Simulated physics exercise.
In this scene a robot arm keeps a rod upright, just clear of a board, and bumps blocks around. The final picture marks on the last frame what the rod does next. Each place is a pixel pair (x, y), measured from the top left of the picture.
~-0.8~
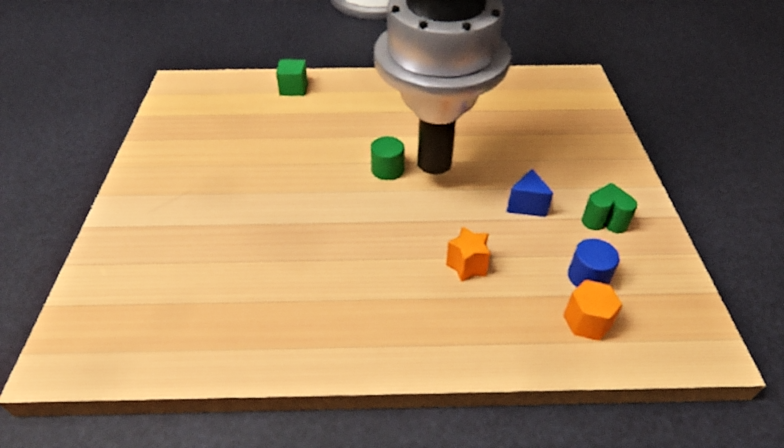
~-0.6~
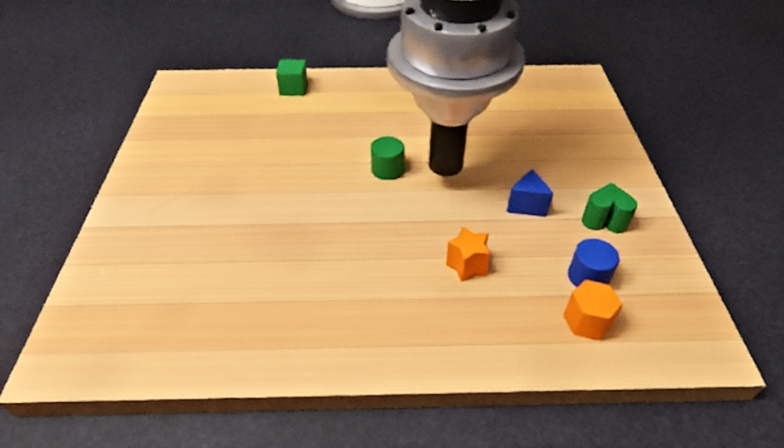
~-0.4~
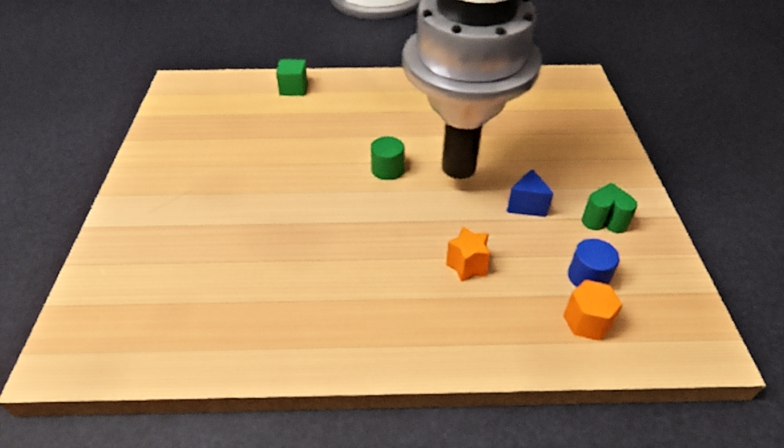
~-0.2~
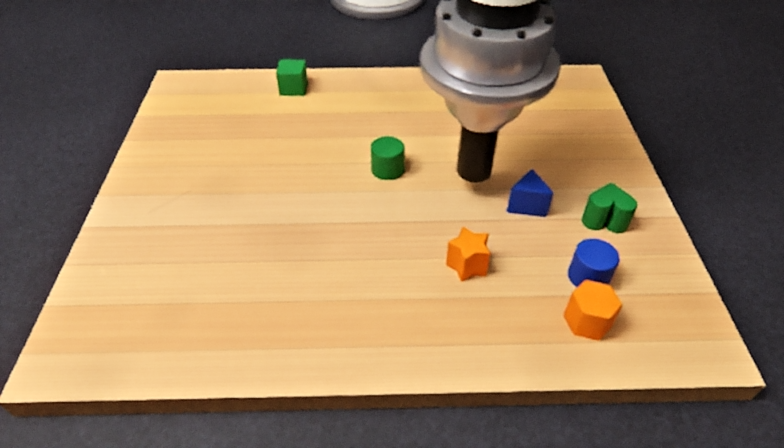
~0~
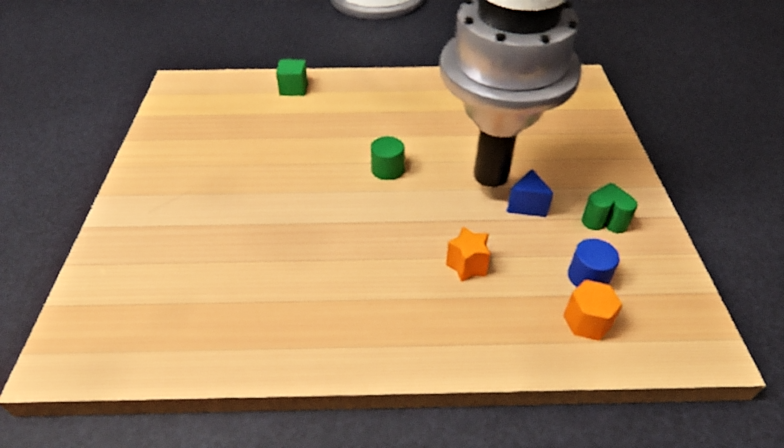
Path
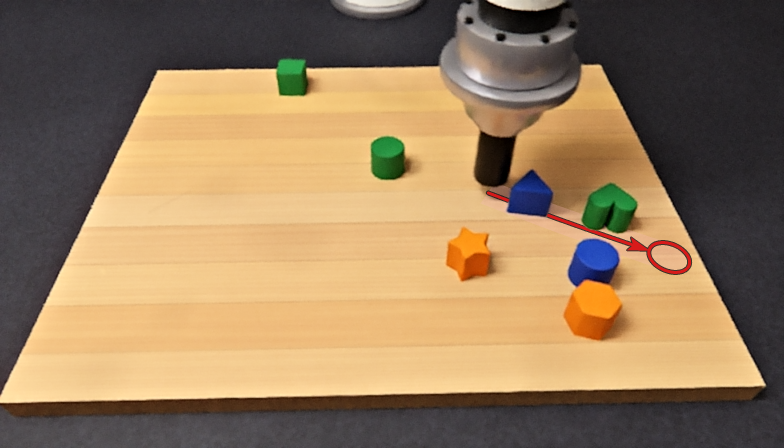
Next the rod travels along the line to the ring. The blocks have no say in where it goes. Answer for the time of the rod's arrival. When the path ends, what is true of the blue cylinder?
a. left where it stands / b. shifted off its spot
a
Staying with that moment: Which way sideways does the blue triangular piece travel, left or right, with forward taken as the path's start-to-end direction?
Seen from start to end, it moves right.
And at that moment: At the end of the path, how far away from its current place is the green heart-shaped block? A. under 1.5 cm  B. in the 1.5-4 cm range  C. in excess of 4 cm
It's C.
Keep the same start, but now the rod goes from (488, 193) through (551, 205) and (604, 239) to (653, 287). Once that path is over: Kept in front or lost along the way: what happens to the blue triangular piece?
I predict the rod has moved past it.
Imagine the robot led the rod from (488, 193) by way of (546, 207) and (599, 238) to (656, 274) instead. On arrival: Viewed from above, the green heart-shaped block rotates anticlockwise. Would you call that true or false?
True.
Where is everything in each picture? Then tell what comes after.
Tip of the rod (434, 163), middles of tops, blue triangular piece (533, 183), blue cylinder (598, 253), green heart-shaped block (614, 197), in the first picture.
Rod (446, 165), nothing pushed, in the second picture.
Rod (459, 168), nothing pushed, in the third picture.
Rod (474, 171), nothing pushed, in the fourth picture.
Rod (491, 176), blue triangular piece (533, 183), blue cylinder (598, 253), green heart-shaped block (614, 197), in the fifth picture.
The line goes from (488, 193) to (669, 257).
The first path, step by step. One third of the way, rod (549, 197); blue triangular piece (581, 202).
Two thirds of the way, rod (611, 218); blue triangular piece (633, 235), turned 25° clockwise; green heart-shaped block (645, 202), turned 80° anticlockwise.
At the end, rod (679, 240); blue triangular piece (655, 250), turned 75° clockwise; blue cylinder unmoved; green heart-shaped block (665, 202), turned 120° anticlockwise.
